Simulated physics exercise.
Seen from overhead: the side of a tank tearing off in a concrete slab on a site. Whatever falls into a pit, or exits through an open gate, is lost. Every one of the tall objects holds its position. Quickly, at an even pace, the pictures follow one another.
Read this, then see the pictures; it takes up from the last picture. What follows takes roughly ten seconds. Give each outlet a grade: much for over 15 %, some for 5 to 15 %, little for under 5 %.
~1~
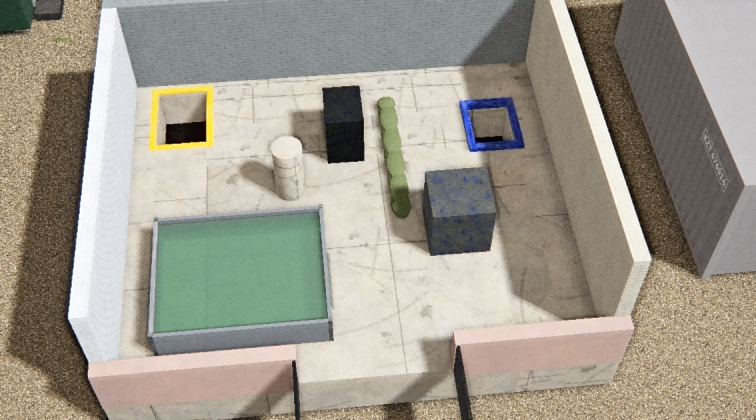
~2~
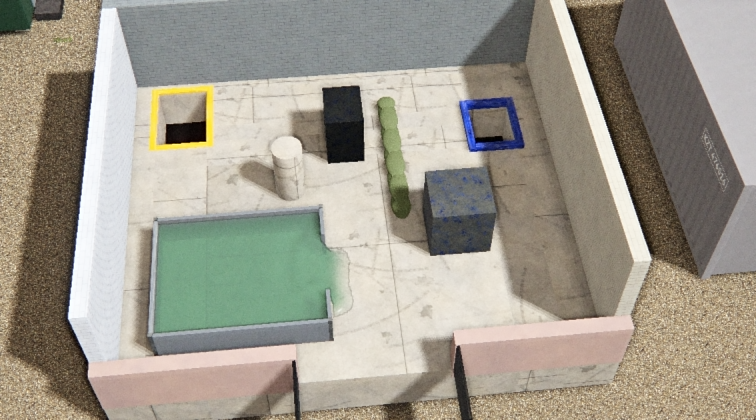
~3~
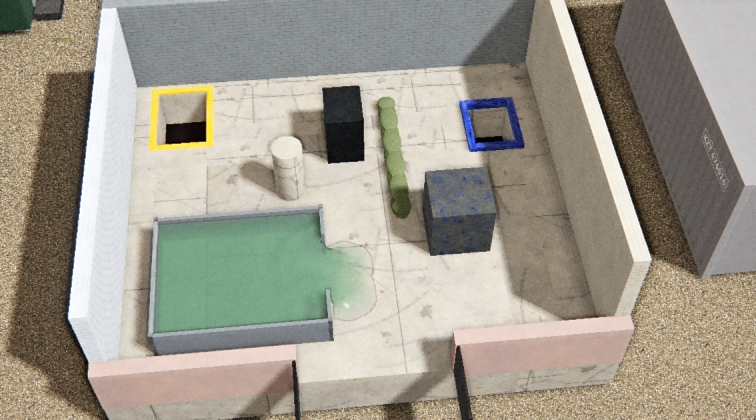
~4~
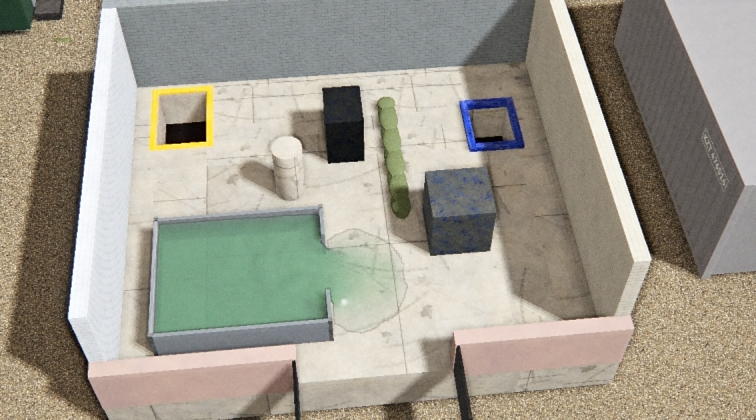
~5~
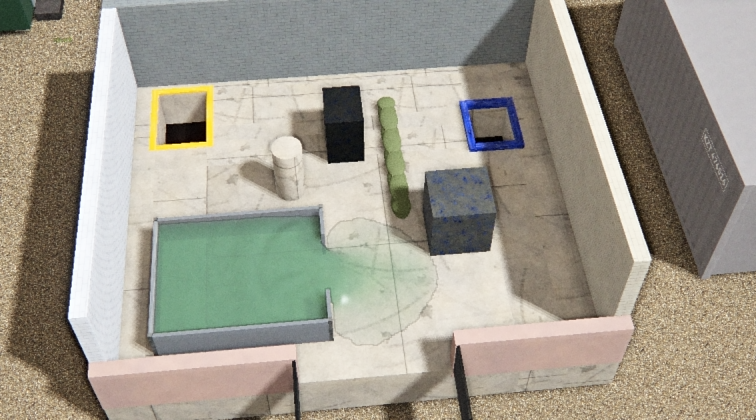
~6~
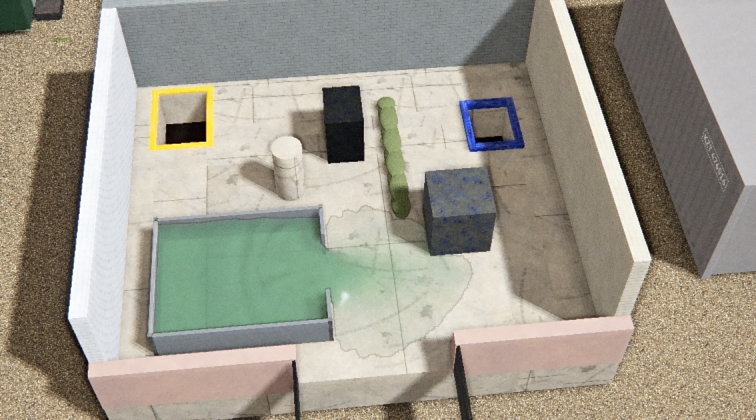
Grades: Gate - some, blue pit - little, yellow pit - little.
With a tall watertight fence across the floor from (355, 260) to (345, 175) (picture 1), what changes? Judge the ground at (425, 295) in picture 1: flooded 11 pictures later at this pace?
My call: Swamped.
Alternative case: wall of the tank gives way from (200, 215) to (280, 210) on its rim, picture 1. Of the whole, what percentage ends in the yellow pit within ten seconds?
Per cent to yellow: 40.
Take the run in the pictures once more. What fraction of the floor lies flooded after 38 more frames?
Near 60 in a hundred.
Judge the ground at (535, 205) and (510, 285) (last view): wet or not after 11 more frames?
High and dry, then submerged.
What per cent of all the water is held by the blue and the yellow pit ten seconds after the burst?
About 2 %, then about 2 %.
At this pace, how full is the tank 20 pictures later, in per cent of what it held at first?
It works out to roughly 54 percent.
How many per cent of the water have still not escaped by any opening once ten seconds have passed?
Estimate: 90 per cent.
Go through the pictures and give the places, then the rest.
In the first frame, the tank at (240, 271) is whole and still.
In the second frame, the front is at (342, 310), out from the gap at (324, 275).
In the third frame, water pours out at (324, 276) and has run to (369, 305).
In the fourth frame, water pours out at (324, 276) and has run to (401, 289).
In the fifth frame, the front is at (426, 259), out from the gap at (324, 276).
In the sixth frame, water pours out at (324, 275) and has run to (466, 275).
A moment on, water covers 20 % of the floor; the gate 0 %, the blue pit 0 %, the yellow pit 0 %.
Next, water covers 30 % of the floor; the gate 1 %, the blue pit 0 %, the yellow pit 0 %.
Then, water covers 45 % of the floor; the gate 2 %, the blue pit 0 %, the yellow pit 0 %.
Later, water covers 60 % of the floor; the gate 3 %, the blue pit 1 %, the yellow pit 0 %.
In the end, water covers 70 % of the floor; the gate 7 %, the blue pit 1 %, the yellow pit 1 %.
